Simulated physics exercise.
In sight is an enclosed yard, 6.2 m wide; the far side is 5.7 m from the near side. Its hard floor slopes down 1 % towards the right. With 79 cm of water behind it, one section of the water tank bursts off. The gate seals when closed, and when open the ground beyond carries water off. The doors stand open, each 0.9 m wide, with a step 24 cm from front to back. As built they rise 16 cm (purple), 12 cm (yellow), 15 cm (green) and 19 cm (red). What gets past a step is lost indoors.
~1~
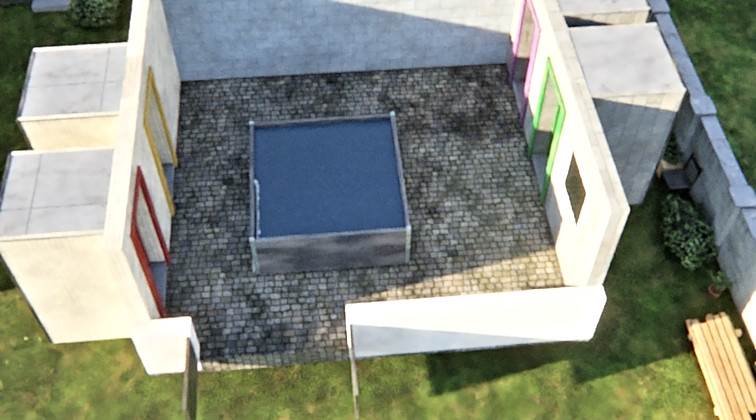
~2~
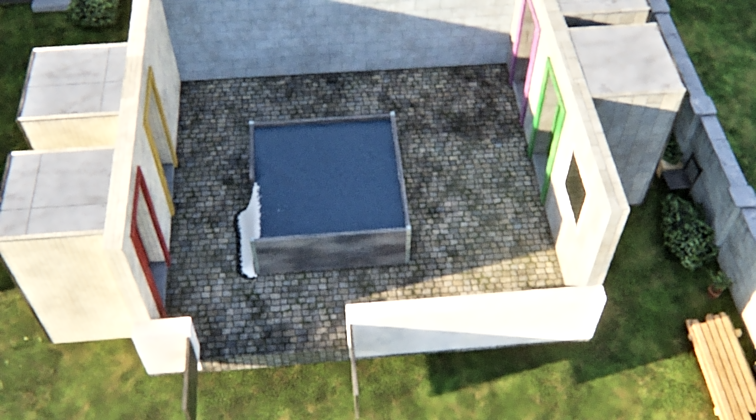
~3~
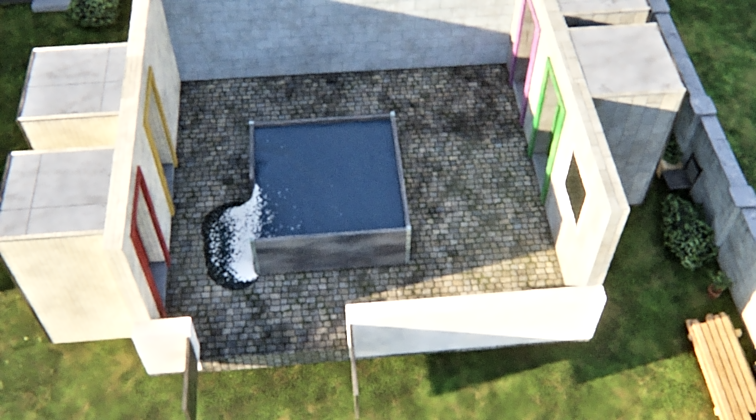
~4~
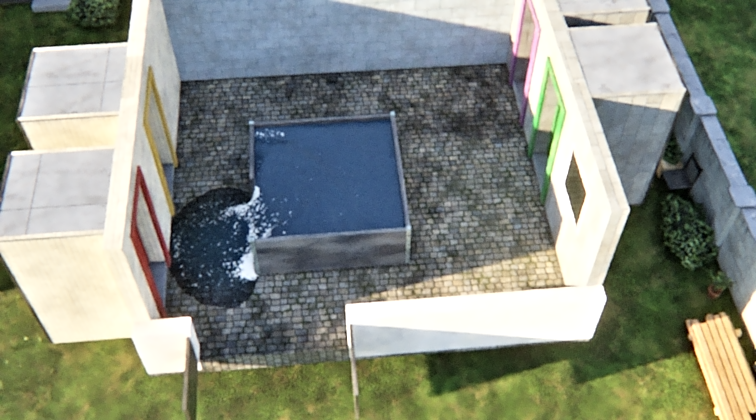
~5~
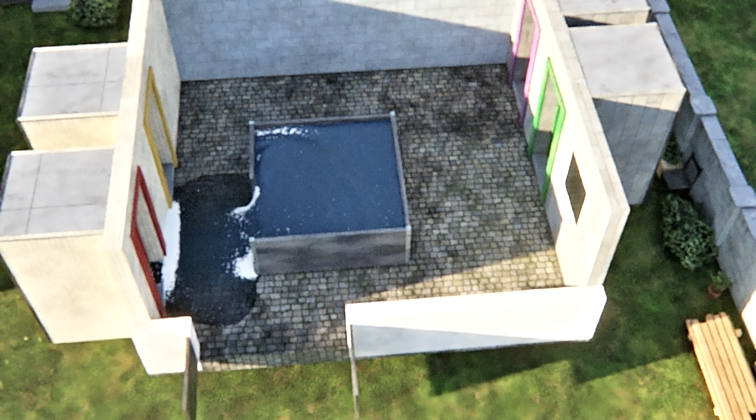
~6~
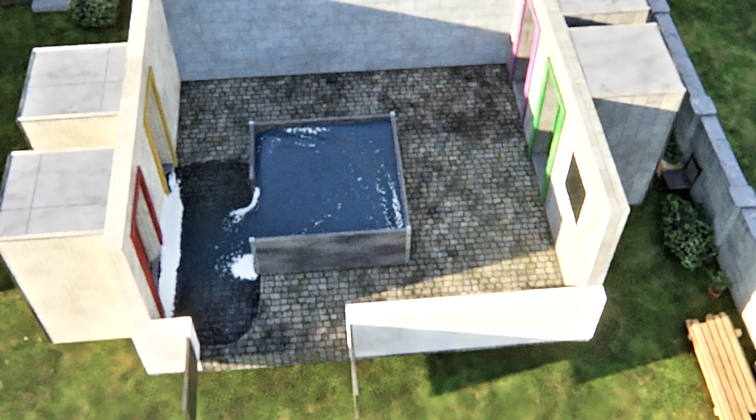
Water tank in a walled cobbled yard bursting at its left side, water spreading across the paving to the red and yellow doors.
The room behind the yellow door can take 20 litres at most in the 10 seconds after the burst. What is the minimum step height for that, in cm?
It would have to be roughly 20 cm high.
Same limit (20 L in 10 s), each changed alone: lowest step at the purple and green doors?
Roughly 11.0 cm at purple and 9.0 cm at green.
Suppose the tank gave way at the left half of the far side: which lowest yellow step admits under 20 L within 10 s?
About 6.5 cm.
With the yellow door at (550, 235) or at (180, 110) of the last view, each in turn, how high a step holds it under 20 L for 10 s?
Roughly 10.0 and 12.5 cm.
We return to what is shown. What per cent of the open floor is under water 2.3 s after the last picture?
Some 50 per cent of it.
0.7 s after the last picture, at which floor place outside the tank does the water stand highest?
Around (163, 348).
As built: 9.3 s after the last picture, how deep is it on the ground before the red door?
Some 12.0 cm.
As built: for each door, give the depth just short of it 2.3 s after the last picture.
Depths in cm: Purple 0, yellow 17, green 0, red 36.
Then, 0.7 s after the last picture water covers 20 % of the floor, deepest (70 cm) near (163, 348); 21 cm at the yellow door, 12 litres in over its 12 cm step.
Then, 2.3 s after the last picture water covers 50 % of the floor, deepest (43 cm) near (163, 348); 17 cm at the yellow door, 55 litres in over its 12 cm step.
Then, 9.3 s after the last picture water covers 95 % of the floor, deepest (14 cm) near (524, 321); 7 cm at the yellow door, 79 litres in over its 12 cm step.
At the yellow door as built, the water peaked near 21 cm, 0.5 s after the last picture.
With a step of 18 cm, 28 litres would have come in within the 10 s; with 24.5 cm, 6 litres. So under 20 litres takes about 20 cm.
